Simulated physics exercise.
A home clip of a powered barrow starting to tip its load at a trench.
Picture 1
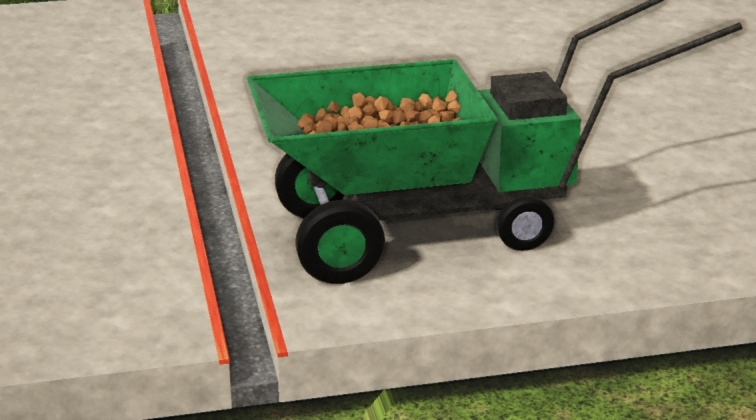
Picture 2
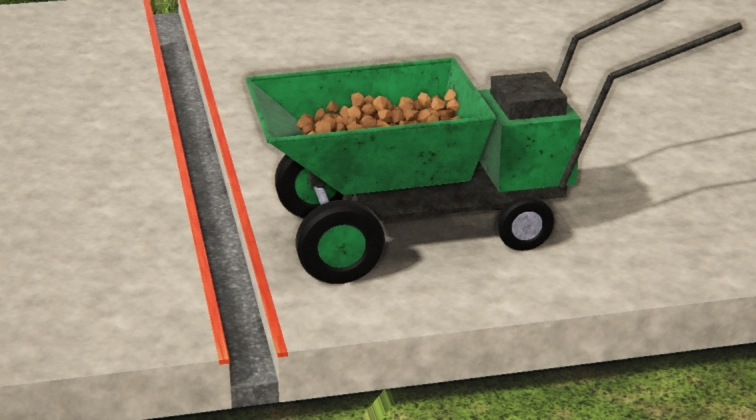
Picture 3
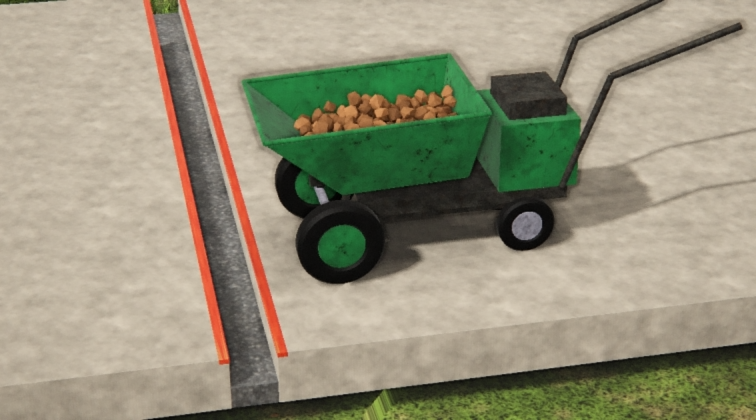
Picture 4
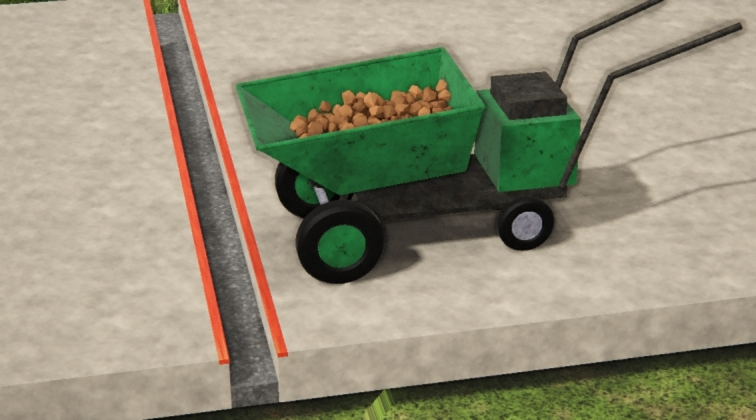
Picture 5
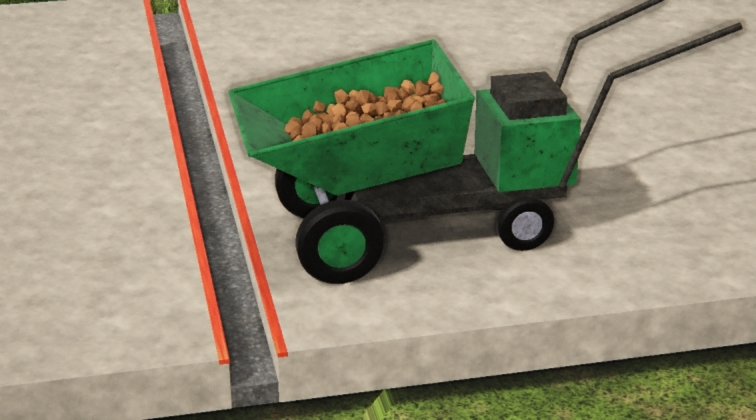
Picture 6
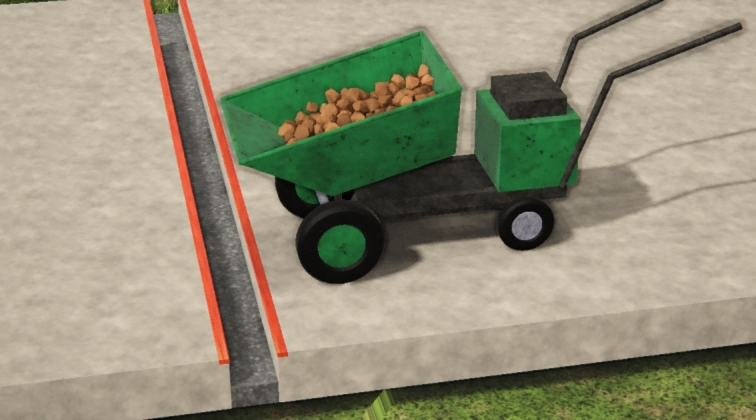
The footage shows a green powered barrow loaded with brown clods standing on a pale slab, right of a narrow orange-edged trench, as its skip gradually tilts down toward the left while the wheels and handles stay still.
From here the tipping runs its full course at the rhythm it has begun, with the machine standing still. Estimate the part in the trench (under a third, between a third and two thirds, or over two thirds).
In the trench: Less than a third.
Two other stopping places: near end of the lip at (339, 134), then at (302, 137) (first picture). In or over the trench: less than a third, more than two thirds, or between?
First in the middle band, then under a third.
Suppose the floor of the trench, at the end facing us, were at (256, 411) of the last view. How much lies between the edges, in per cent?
Close to 0 per cent.
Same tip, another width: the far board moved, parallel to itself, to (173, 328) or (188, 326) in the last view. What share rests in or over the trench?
In turn 30 and 20 in a hundred.
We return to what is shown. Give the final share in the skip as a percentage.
Roughly 40 in a hundred.
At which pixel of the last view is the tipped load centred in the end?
Near (135, 263).
Just after the last frame, skip tipped steeply; every one in the skip.
A moment on, skip tipped right over; the larger part in the skip; roughly a quarter beyond it; just a few falling.
Further on, skip tipped right over; roughly a third in the skip; roughly two thirds beyond it.
When it is over, skip tipped right over; roughly half in the skip; not one in or heaped over the trench; roughly half beyond it.
